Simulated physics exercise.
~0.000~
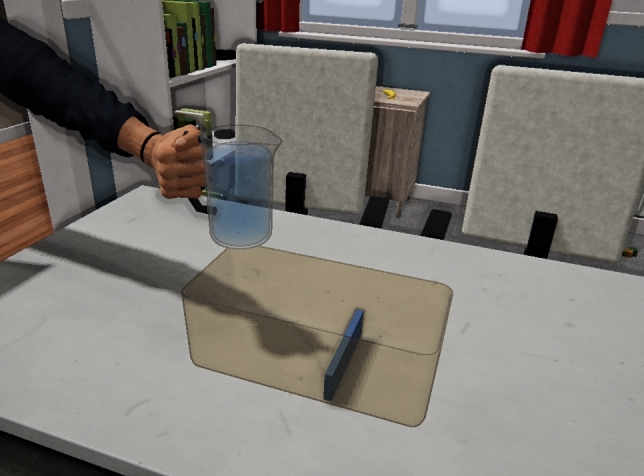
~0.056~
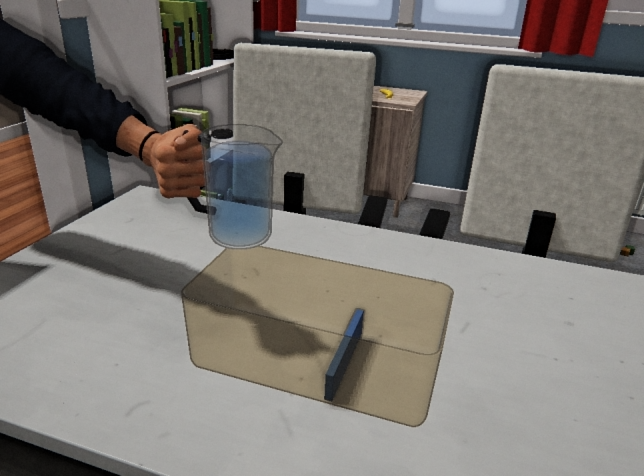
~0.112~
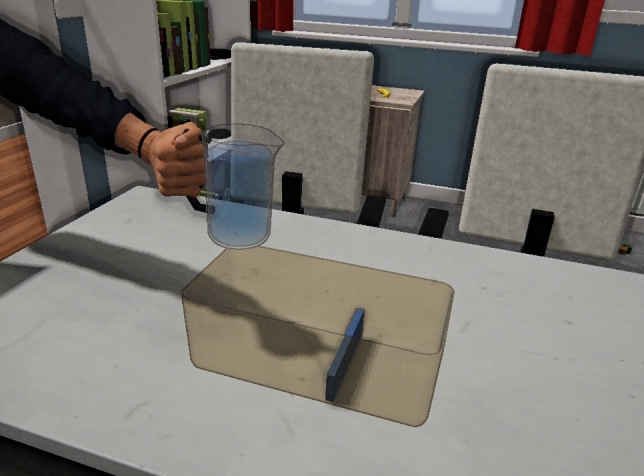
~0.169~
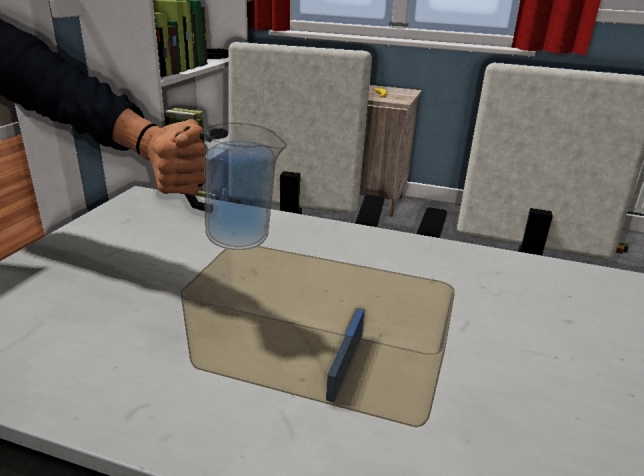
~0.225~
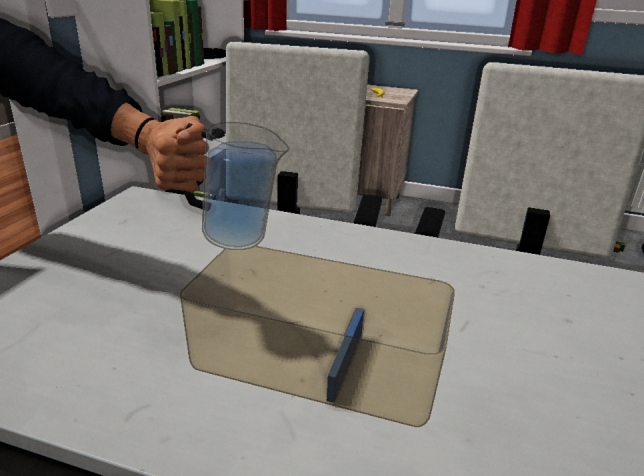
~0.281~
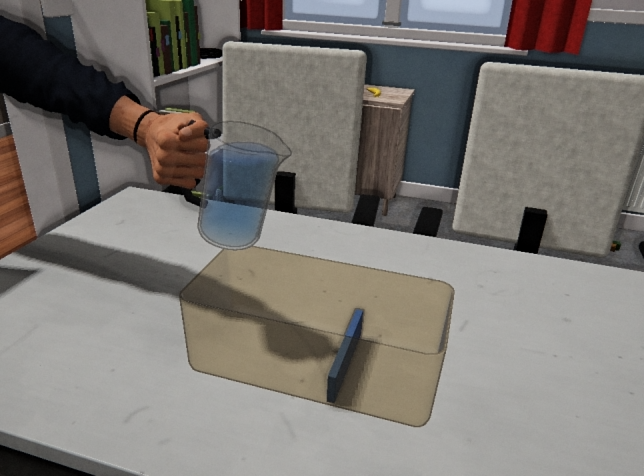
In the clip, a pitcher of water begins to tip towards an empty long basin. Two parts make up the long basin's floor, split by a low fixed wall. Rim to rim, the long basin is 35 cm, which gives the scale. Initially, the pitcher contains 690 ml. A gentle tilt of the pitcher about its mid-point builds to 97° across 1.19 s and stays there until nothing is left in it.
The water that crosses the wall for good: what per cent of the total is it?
It is about 43 per cent of the total.
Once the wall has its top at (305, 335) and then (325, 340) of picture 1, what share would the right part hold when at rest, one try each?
The first gives near 95 per cent and the second near 90 per cent.
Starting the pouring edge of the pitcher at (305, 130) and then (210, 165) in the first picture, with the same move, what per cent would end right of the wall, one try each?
90 then 5 %.
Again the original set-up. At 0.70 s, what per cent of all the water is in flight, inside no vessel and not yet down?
Close to 10 per cent, I'd say.
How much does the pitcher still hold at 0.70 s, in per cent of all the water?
90 %.
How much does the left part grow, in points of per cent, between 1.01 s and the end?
Close to 42% of the whole.
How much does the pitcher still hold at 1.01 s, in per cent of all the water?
52 per cent or so.
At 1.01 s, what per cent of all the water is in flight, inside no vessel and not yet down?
Roughly 18 %.
After 0.70 s the tilt is 62° and 89 per cent is still to pour, 2 is left of the wall and 0 right of it.
After 1.01 s the tilt is 92° and 51 per cent is still to pour, 13 is left of the wall and 19 right of it.
After 1.34 s the tilt is 97° and 13 per cent is still to pour, 38 is left of the wall and 42 right of it.
After 1.69 s the tilt is 97° and 2 per cent is still to pour, 53 is left of the wall and 43 right of it.
In the end 55 per cent lies left of the wall, 43 right of it and 1 outside.
